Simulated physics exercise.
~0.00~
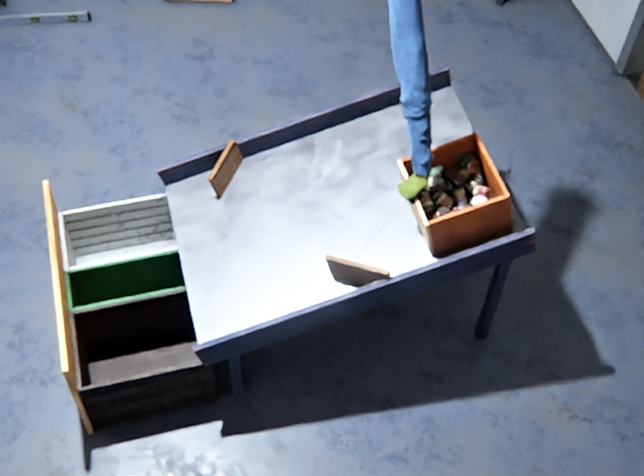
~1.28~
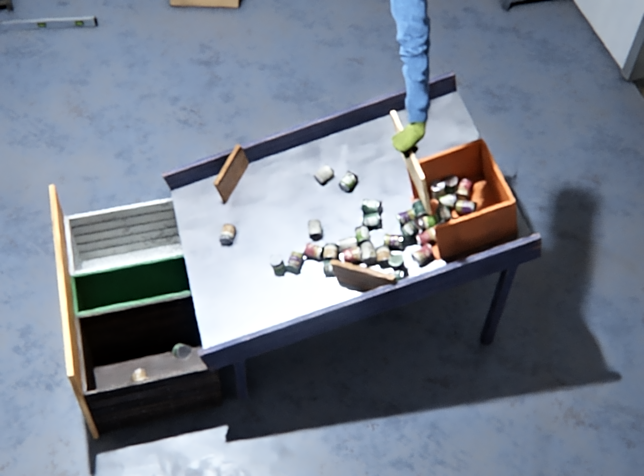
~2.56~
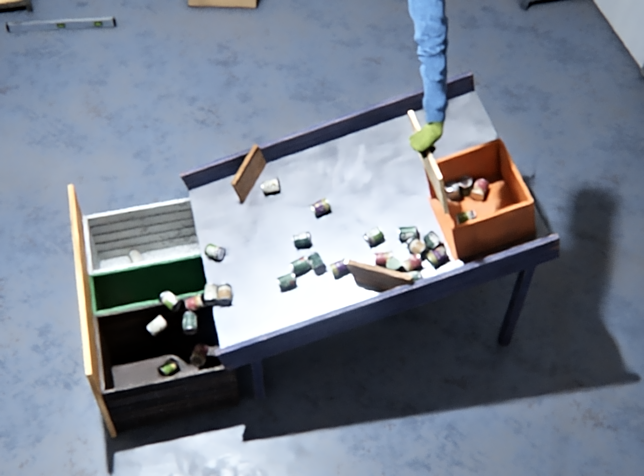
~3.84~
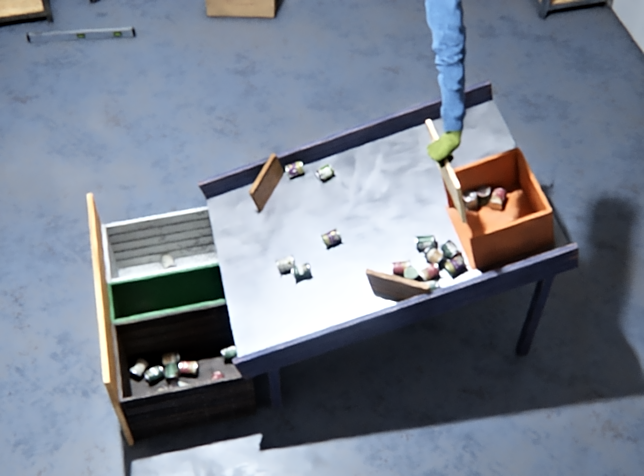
At the start, a gloved hand in a blue sleeve reaches to an orange pen packed with small tins at the top of a sloping table. The hand lifts the gate, and tins spill out and roll down to the left past two angled boards. Some drop off the low edge toward a wooden tote, a green tote and a white bin, while others gather behind the nearer board. By the end, the nearest container, the wooden tote, holds the most of the three, with tins still scattered on the slope and a few left in the pen.
